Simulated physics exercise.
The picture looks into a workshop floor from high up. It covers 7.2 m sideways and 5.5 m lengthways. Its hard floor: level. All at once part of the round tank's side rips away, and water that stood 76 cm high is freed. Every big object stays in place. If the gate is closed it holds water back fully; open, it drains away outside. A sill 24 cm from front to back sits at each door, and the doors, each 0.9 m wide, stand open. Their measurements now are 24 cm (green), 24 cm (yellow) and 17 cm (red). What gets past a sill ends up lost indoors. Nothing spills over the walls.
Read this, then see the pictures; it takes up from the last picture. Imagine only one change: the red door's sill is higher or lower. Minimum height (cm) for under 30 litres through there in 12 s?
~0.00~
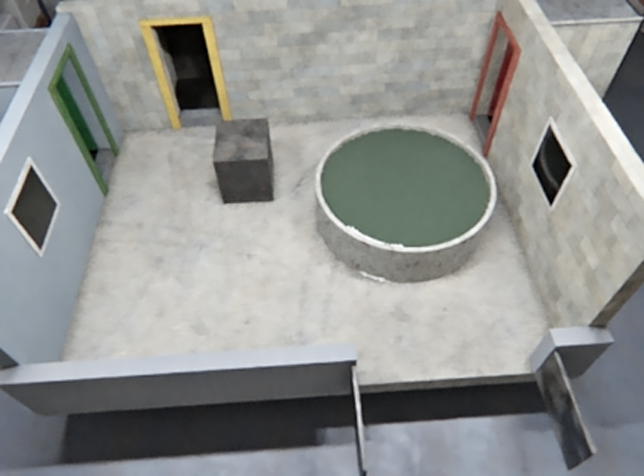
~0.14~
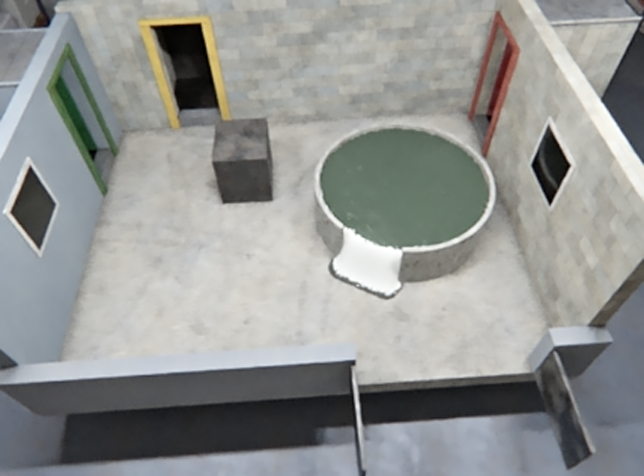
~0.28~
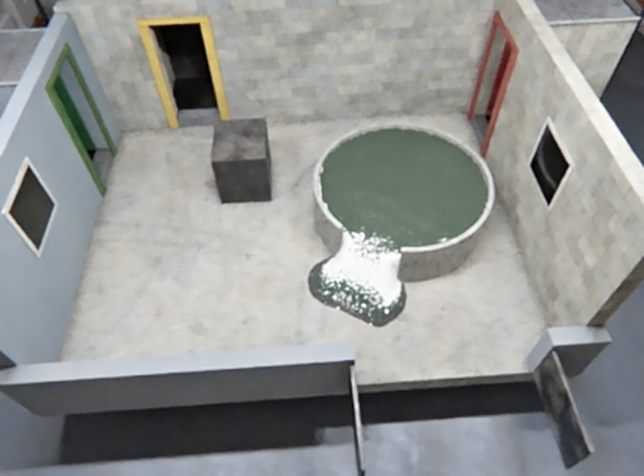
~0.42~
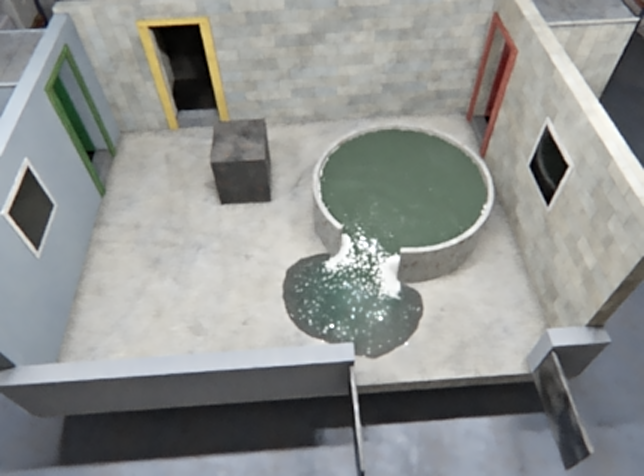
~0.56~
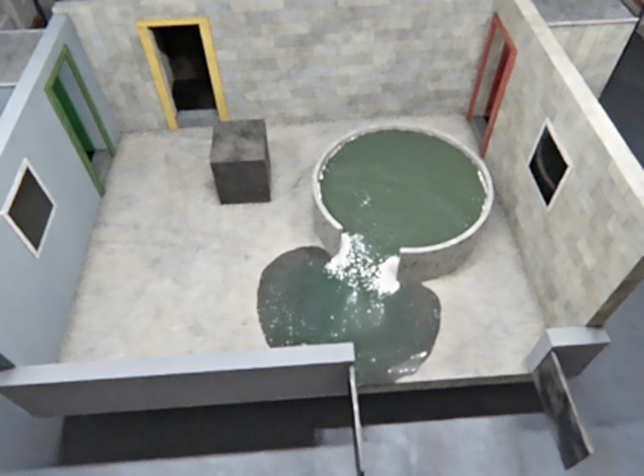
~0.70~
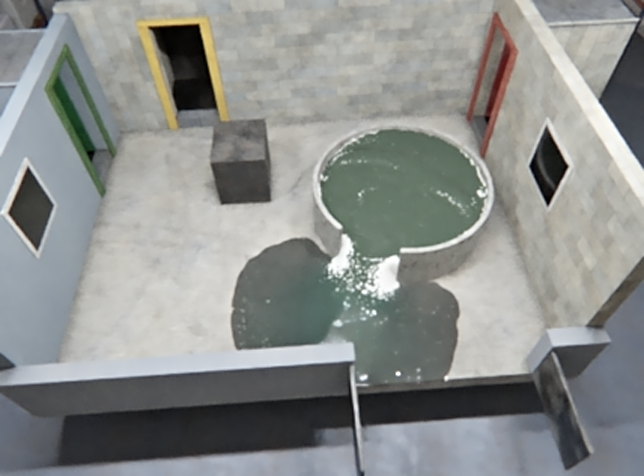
Roughly 10 cm.
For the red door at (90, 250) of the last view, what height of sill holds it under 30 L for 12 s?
Roughly 10.0 cm.
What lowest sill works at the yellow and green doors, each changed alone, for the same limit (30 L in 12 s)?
You'd want some 13.5 cm at yellow and some 10.5 cm at green.
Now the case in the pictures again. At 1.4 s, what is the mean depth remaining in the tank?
I'd put it near 59 cm.
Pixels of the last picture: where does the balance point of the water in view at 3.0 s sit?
My guess is close to (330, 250).
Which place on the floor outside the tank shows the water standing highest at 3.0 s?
Near (49, 391).
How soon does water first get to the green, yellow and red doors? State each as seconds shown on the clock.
Green: 3.0 s; yellow: 4.0 s; red: 7.5 s.
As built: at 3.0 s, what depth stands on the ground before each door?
The green door has 2 cm, the yellow door 0 cm and the red door 0 cm.
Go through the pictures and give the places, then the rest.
The first frame shows the round tank at (404, 183) is whole and still, 76 cm deep; the red door at (491, 94) is dry.
In the second frame, water pours out at (369, 261) and has run 0.3 m, to (388, 295); about 9 cm deep outside, 76 cm at the back.
In the third frame, the front is at (375, 320), 0.8 m from the gap at (368, 263); 0.9 m2 of floor is wet, 76 cm left at the back.
In the fourth frame, water pours out at (367, 265) and has run 1.3 m, to a hidden place; about 7 cm deep outside, 76 cm at the back.
In the fifth frame, water pours out at (367, 265) and has run 1.9 m, to a hidden place; about 6 cm deep outside, 76 cm at the back.
In the sixth frame, water pours out at (367, 264) and has run 2.3 m, to a hidden place; about 5 cm deep outside, 76 cm at the back; the red door at (488, 95), 4.0 m from the gap, is still 4.0 m from the nearest water.
After 1.4 s water covers 25 % of the floor, deepest (42 cm) near (373, 281); it has not reached the red door.
After 3.0 s water covers 35 % of the floor, deepest (39 cm) near (49, 391); it has not reached the red door.
After 12.0 s water covers 95 % of the floor, deepest (15 cm) near (465, 184); 13 cm at the red door, 0 litres in over its 17 cm sill.
At the red door as built, the water arrived by 7.5 s and peaked near 15 cm at 9.6 s.
With a sill of 9 cm, 43 litres would have come in within the 12 s; with 12.5 cm, 9 litres. So under 30 litres takes about 10 cm.
